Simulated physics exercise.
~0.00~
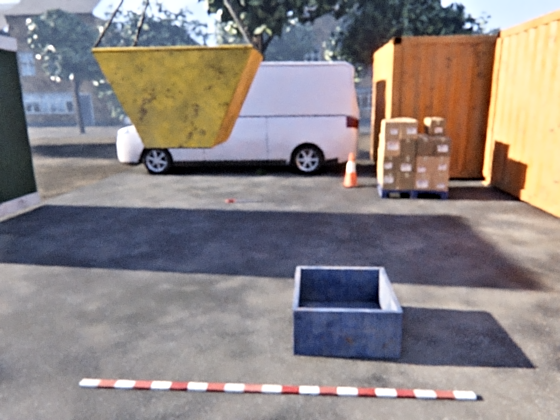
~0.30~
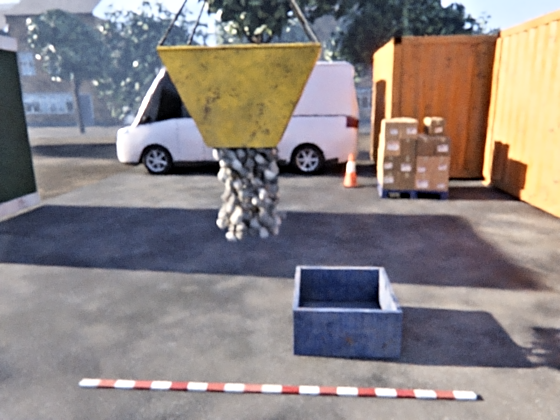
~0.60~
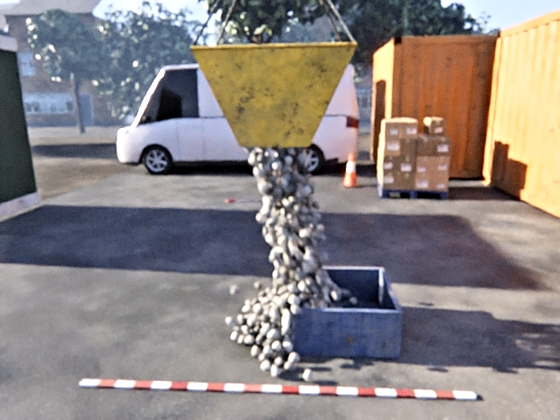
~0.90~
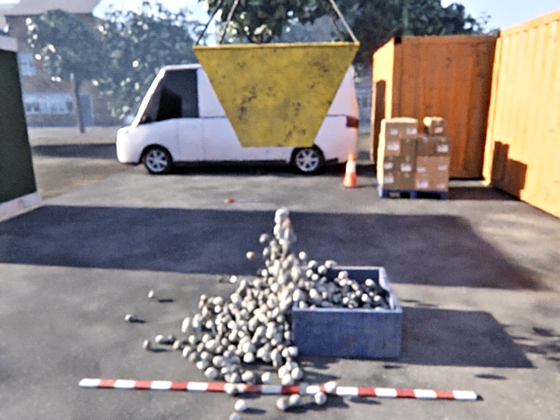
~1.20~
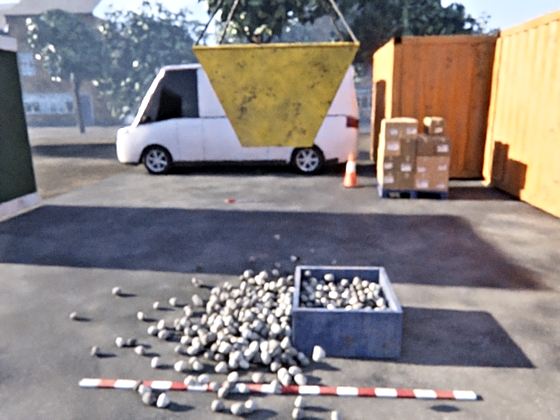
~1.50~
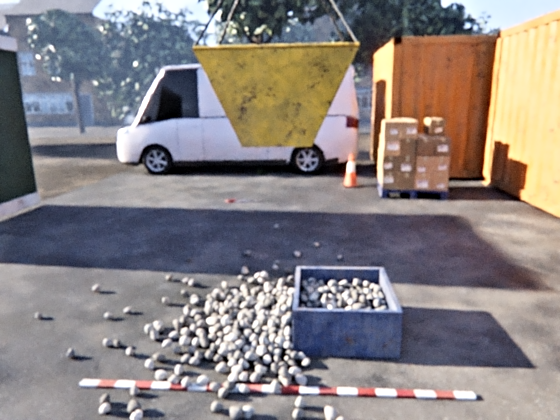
A yellow crane skip moved right across a paved yard and poured out a stream of grey stones as it went, then stopped and emptied. About half the stones filled the grey bin, while the rest lay heaped and scattered mostly to its left.
